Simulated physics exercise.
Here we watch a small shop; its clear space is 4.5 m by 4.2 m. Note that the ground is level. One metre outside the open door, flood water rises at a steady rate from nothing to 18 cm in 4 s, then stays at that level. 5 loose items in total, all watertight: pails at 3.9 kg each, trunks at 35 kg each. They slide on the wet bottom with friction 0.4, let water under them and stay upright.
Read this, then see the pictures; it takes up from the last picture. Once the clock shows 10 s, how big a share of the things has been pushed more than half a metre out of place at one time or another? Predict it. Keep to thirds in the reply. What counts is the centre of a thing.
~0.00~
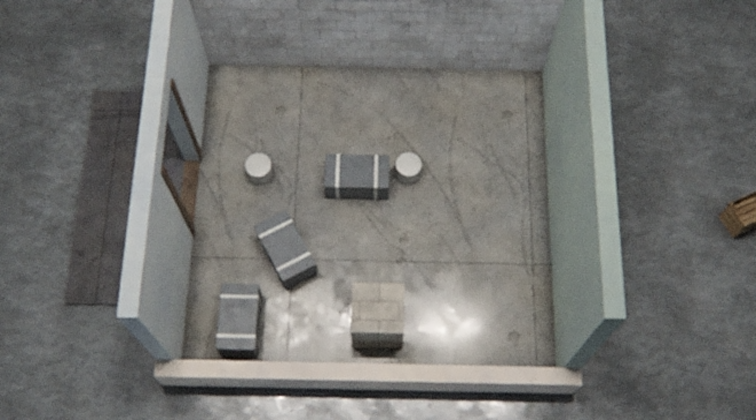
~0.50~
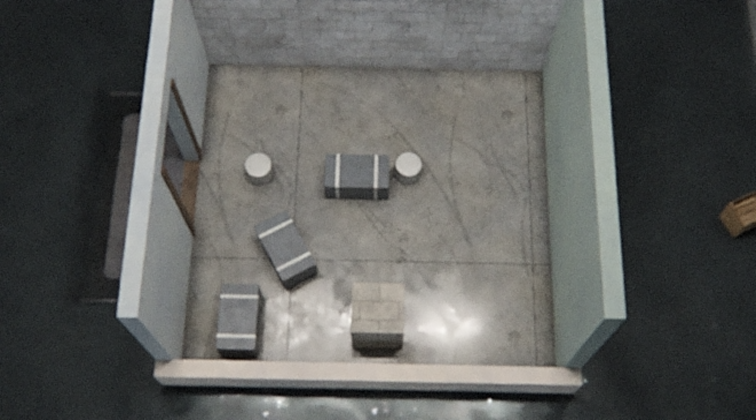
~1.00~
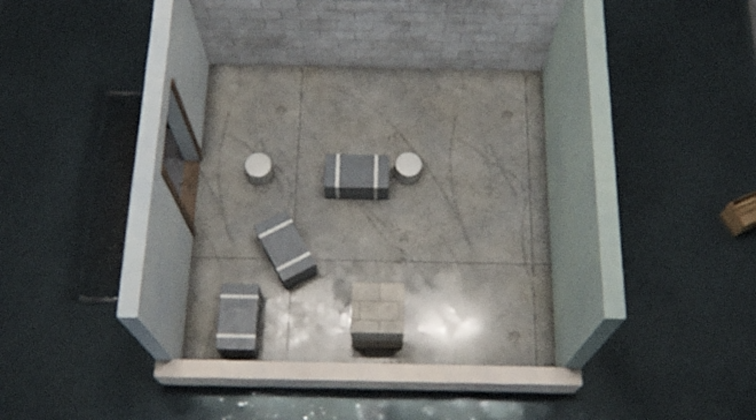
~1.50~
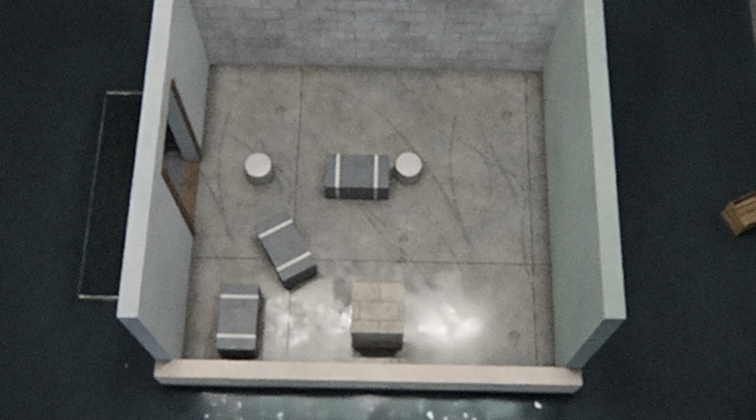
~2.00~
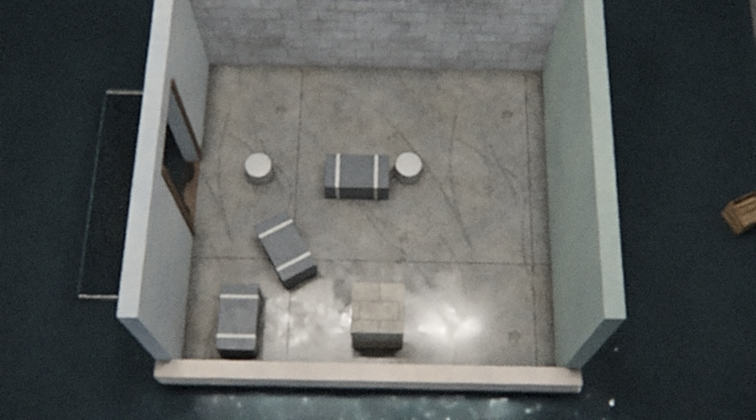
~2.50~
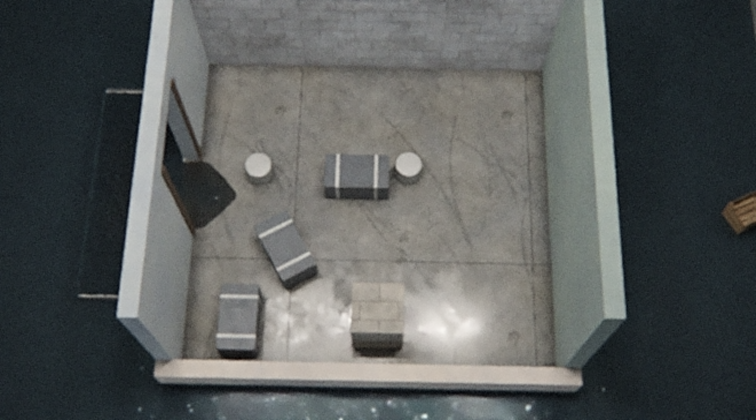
My answer: Less than a third.
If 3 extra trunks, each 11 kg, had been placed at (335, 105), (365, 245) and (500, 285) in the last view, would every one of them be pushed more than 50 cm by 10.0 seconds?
In order: Above the mark, above the mark, below the mark.
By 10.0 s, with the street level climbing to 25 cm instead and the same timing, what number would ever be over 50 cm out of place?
Result: 2.
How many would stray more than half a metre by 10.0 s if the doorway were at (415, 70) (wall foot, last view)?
Then it comes to 1.
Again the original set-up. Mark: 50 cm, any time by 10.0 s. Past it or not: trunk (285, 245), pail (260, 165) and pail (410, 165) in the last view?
Taking them in that order, the first is within the limit, the second beyond the limit and the third within the limit.
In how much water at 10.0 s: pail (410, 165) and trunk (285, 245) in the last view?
Depths: Near 1 cm, then near 5 cm.
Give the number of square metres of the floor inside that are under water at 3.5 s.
About 2.0 m2 is covered.
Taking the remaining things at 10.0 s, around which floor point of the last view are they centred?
Mean floor pixel: About (361, 209).
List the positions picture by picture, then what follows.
In the first picture, a pail at (258, 165) rests on the ground; a pail at (409, 164) rests on the ground; water covers 0.0 m2; 0 of 5 have shifted.
In the second picture, a pail at (258, 165) rests on the ground; a pail at (409, 164) rests on the ground; water covers 0.0 m2; 0 of 5 have shifted.
In the third picture, a pail at (258, 165) rests on the ground; a pail at (409, 164), on the bottom; 0.0 m2 under water; 0 of 5 have shifted.
In the fourth picture, a pail at (258, 165), on the bottom; a pail at (409, 164), on the bottom; water covers 0.0 m2; 0 of 5 have shifted.
In the fifth picture, a pail at (258, 165), on the bottom; a pail at (409, 164), on the bottom; water covers 0.0 m2; 0 of 5 have shifted.
In the sixth picture, a pail at (258, 165) rests on the ground; a pail at (409, 164) rests on the ground; water covers 0.3 m2; 0 of 5 have shifted.
After 3.5 s 0 of 5 are over 50 cm from their spots; 0 afloat.
After 4.5 s 1 of 5 are over 50 cm from their spots; 0 afloat.
After 7.0 s 1 of 5 are over 50 cm from their spots; 1 afloat.
After 10.0 s 1 of 5 are over 50 cm from their spots, and 1 have been at some point; 0 afloat.
